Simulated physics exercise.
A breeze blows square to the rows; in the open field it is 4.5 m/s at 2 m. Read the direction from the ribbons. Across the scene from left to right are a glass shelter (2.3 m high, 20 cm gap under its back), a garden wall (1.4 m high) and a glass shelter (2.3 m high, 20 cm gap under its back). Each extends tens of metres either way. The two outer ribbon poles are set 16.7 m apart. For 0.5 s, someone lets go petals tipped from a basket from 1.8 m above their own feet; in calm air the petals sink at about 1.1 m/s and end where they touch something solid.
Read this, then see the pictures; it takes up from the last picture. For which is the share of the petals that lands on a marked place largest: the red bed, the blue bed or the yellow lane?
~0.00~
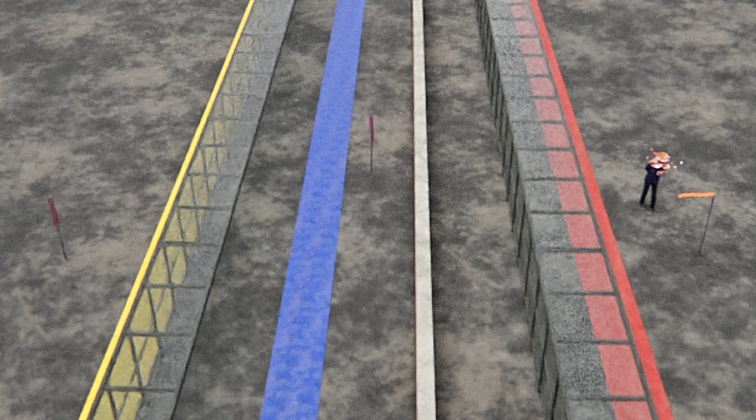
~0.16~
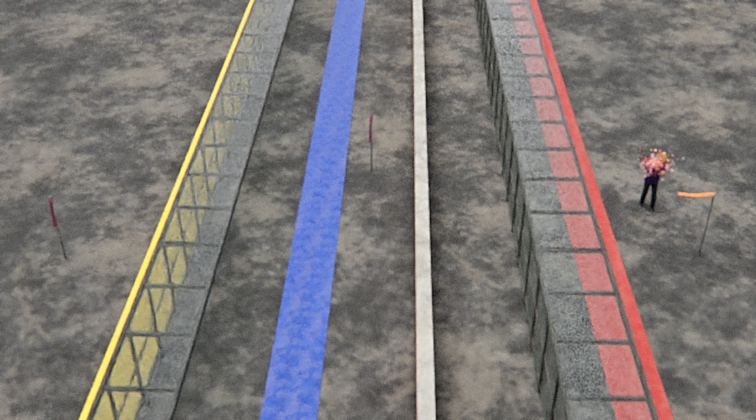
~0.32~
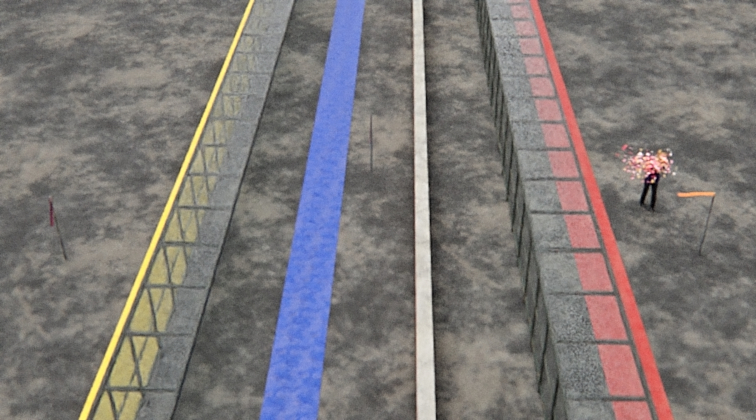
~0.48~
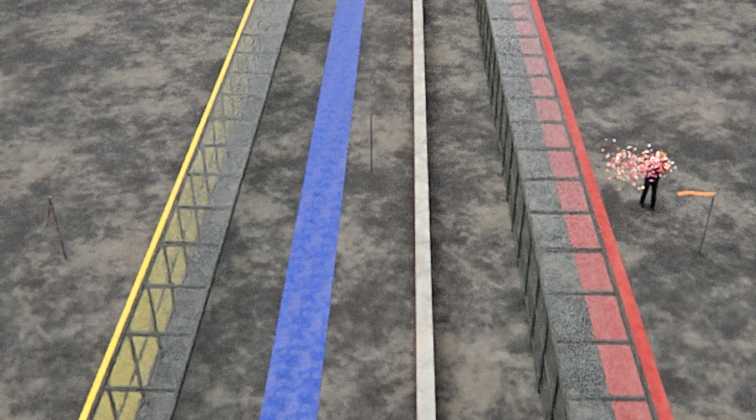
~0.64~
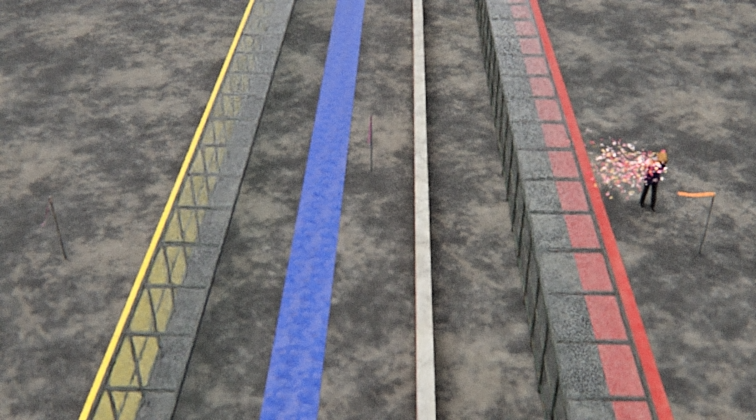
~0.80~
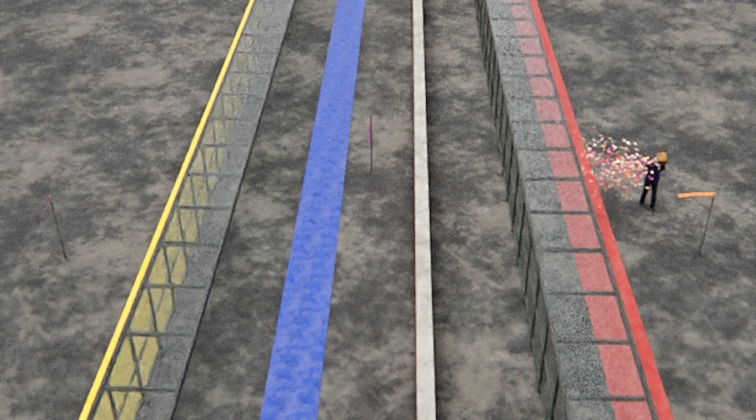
The biggest share falls on the red one.
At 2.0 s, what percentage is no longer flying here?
30 per cent.
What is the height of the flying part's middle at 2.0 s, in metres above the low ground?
About 1.4 m.
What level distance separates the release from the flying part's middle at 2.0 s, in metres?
About 3.0 m.
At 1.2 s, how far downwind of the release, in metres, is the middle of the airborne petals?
That distance is some 2.0 m.
After 1.2 s, 3 % is no longer flying here, and 0 % lies on the blue bed, 0 % on the yellow lane and 1 % on the red bed; the middle of what still flies is 1.5 m above the low ground, near (589, 173).
After 2.0 s, 28 % is no longer flying here, and 0 % lies on the blue bed, 0 % on the yellow lane and 14 % on the red bed; the middle of what still flies is 1.3 m above the low ground, near (556, 180).
After 3.5 s, 70 % is no longer flying here, and 0 % lies on the blue bed, 0 % on the yellow lane and 26 % on the red bed; the middle of what still flies is 1.9 m above the low ground, near (426, 160).
After 8.0 s, 96 % is no longer flying here, and 3 % lies on the blue bed, 0 % on the yellow lane and 27 % on the red bed.
After 45.0 s, 100 % is no longer flying here, and 3 % lies on the blue bed, 0 % on the yellow lane and 27 % on the red bed.
